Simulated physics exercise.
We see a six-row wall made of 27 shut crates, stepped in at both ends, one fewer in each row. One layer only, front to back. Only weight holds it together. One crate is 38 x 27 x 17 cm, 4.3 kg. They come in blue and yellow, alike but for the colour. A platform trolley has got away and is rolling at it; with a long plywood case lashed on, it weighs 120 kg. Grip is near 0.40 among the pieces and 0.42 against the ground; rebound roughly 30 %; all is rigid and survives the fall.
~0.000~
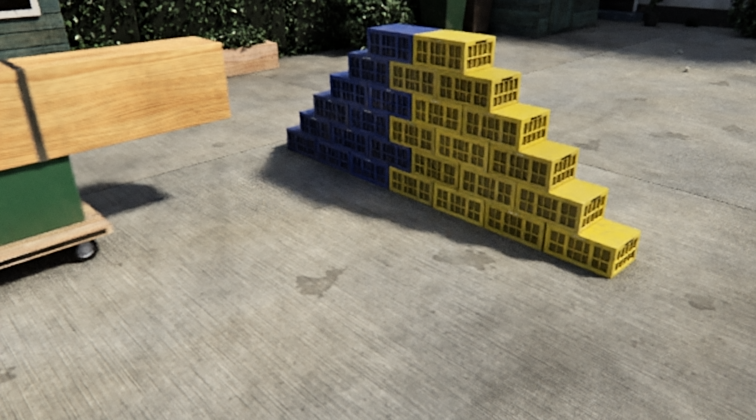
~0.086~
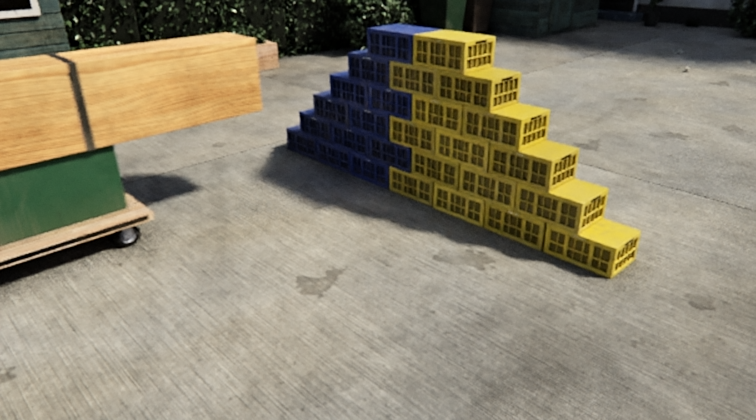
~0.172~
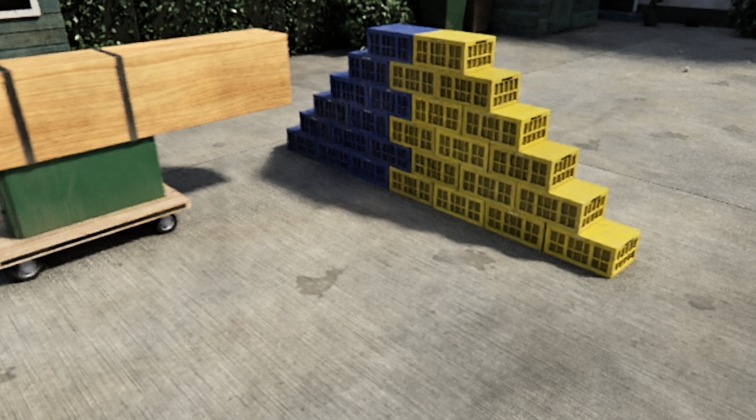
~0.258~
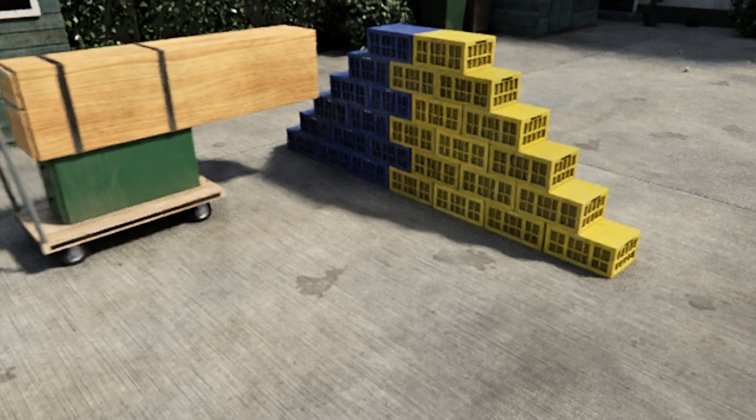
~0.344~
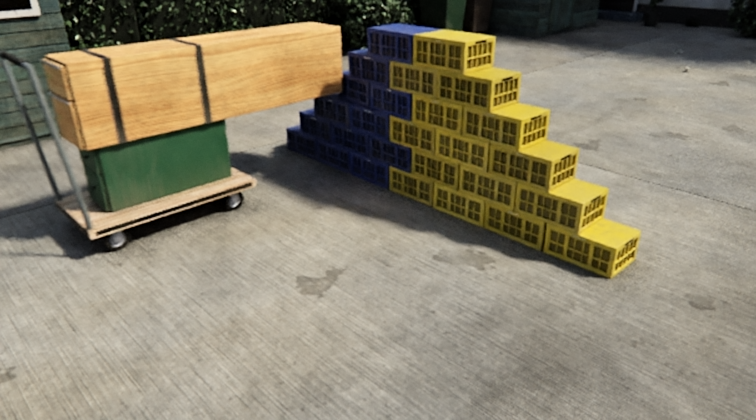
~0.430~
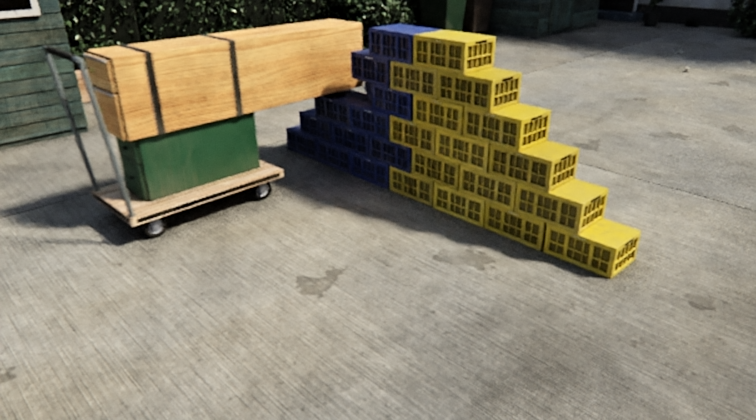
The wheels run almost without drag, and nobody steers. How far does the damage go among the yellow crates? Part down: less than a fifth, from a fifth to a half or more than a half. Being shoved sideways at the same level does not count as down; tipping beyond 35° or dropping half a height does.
Under a fifth of them.
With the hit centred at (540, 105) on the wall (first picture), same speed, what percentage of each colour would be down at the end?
In that case yellow 20, blue 0 per cent.
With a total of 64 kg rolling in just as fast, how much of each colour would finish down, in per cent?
Then yellow 0, blue 20 per cent.
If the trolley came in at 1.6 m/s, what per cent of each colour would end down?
Then yellow 0, blue 20 per cent.
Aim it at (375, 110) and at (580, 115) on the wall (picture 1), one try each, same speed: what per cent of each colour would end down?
Yellow 30 then 10, blue 70 then 0 per cent.
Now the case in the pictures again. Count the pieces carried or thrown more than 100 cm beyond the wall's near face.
Roughly 6 of them.
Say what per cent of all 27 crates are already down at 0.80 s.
5 per cent by then.
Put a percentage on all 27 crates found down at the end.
Roughly 10 per cent of them.
By 0.80 s, load 1.09 m past the wall's line, still rolling; none of the 15 yellow crates down (1 of 27 in all colours); top yellow crate unmoved; top blue crate moved 25 mm.
By 1.26 s, load 1.84 m past the wall's line, still rolling; none of the 15 yellow crates down (1 of 27 in all colours); top yellow crate unmoved; top blue crate moved 27 mm.
By 2.40 s, load 3.09 m past the wall's line, still rolling; none of the 15 yellow crates down (3 of 27 in all colours); top yellow crate unmoved; top blue crate moved 27 mm.
When it is over (4.5 s), load 3.59 m past the wall's line, still rolling; none of the 15 yellow crates down (3 of 27 in all colours); top yellow crate unmoved; top blue crate moved 27 mm. That is 0 per cent. In pixels of the last frame, middles, top yellow crate near (455, 51), top blue crate near (407, 43).
